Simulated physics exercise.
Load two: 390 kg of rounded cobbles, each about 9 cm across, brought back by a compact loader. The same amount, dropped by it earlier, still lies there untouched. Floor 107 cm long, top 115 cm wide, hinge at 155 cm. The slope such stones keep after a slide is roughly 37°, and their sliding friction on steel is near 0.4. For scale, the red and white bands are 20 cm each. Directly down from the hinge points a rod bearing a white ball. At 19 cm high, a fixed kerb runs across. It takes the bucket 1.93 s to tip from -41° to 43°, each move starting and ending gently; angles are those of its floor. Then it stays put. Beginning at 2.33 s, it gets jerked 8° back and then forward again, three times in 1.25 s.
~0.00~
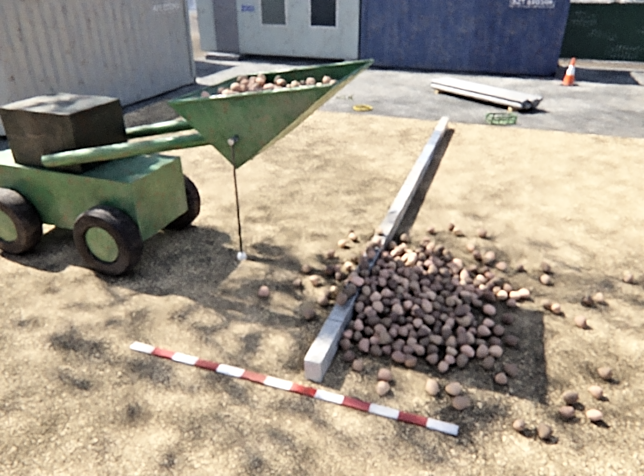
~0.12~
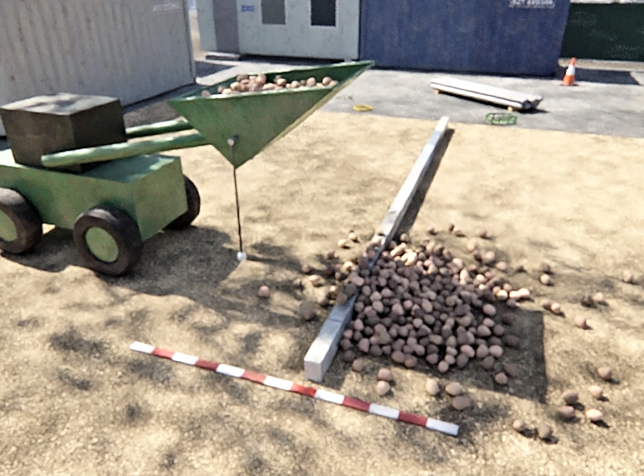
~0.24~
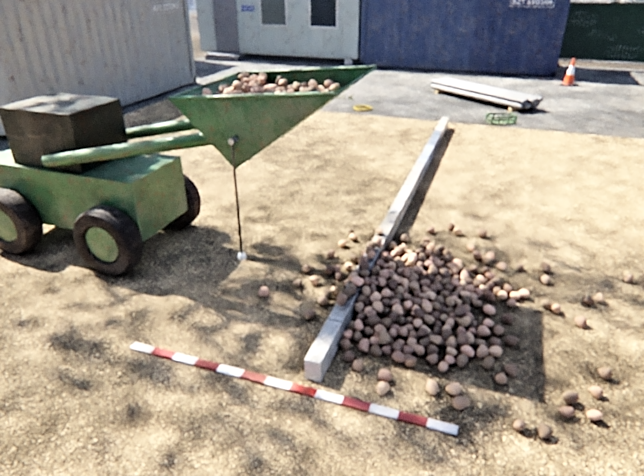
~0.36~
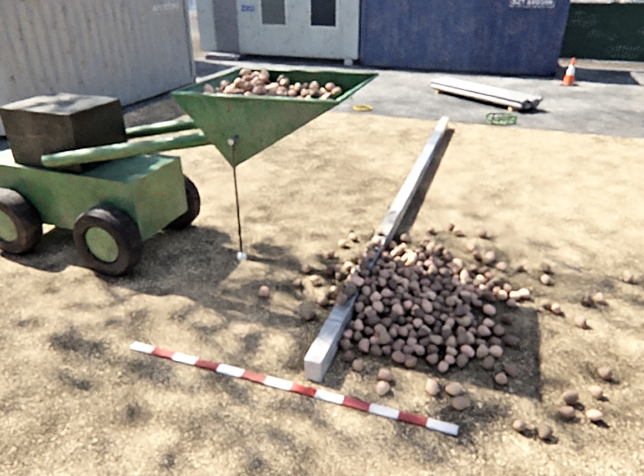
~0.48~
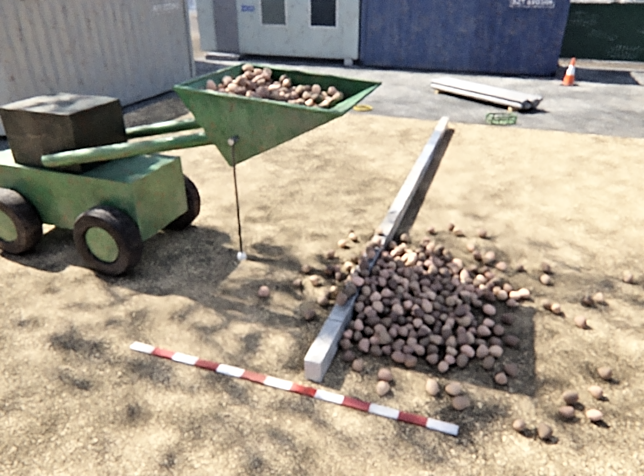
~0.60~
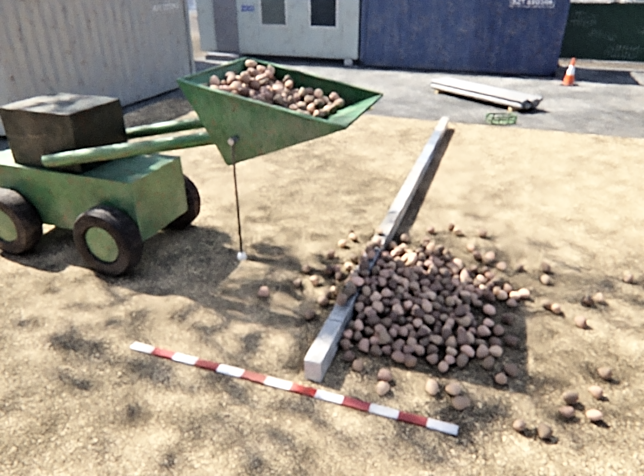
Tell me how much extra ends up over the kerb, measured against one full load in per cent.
The extra comes to about 70 percent of a load.
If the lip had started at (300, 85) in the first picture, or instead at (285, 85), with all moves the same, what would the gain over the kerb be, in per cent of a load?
25 % and 10 %.
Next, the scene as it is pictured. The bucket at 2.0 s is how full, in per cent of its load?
About 25 percent is still in there.
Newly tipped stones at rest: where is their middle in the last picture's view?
I'd put their centre close to (387, 281).
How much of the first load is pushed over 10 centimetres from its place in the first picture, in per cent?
Roughly 20 % of them.
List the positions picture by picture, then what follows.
In the first picture, the bucket is at -41°, its lip at (332, 86); the top of the load is at (296, 84). The earlier load is highest near (360, 271), 24 cm above ground level, 9 % on this side of the kerb, 91 % over the kerb.
In the second picture, the bucket is at -40°, its lip at (333, 88); the top of the load is at (286, 85); the stones move at 0.1 m/s on average.
In the third picture, lip at (335, 94), floor tilted -37°, highest stones at (267, 84); the stones move at 0.1 m/s on average.
In the fourth picture, the bucket is at -33°, its lip at (339, 103); the top of the load is at (249, 80); the stones move at 0.2 m/s on average.
In the fifth picture, lip at (343, 114), floor tilted -28°, highest stones at (252, 77); the stones move at 0.2 m/s on average.
In the sixth picture, the bucket is at -22°, its lip at (346, 128); the top of the load is at (252, 73); the stones move at 0.2 m/s on average.
After 1.5 s the floor is at 30°; in per cent of one load, 100 in the bucket, 9 on this side of the kerb, 91 over the kerb; the foremost stones are at (596, 340).
After 2.0 s the floor is at 43°; in per cent of one load, 25 in the bucket, 53 on this side of the kerb, 121 over the kerb; the foremost stones are at (596, 340).
After 4.0 s the floor is at 43°; in per cent of one load, 0 in the bucket, 39 on this side of the kerb, 161 over the kerb; the foremost stones are at (596, 340).
After 6.8 s the floor is at 43°; in per cent of one load, 0 in the bucket, 39 on this side of the kerb, 161 over the kerb; the foremost stones are at (596, 340). Net gain over the kerb, 70.
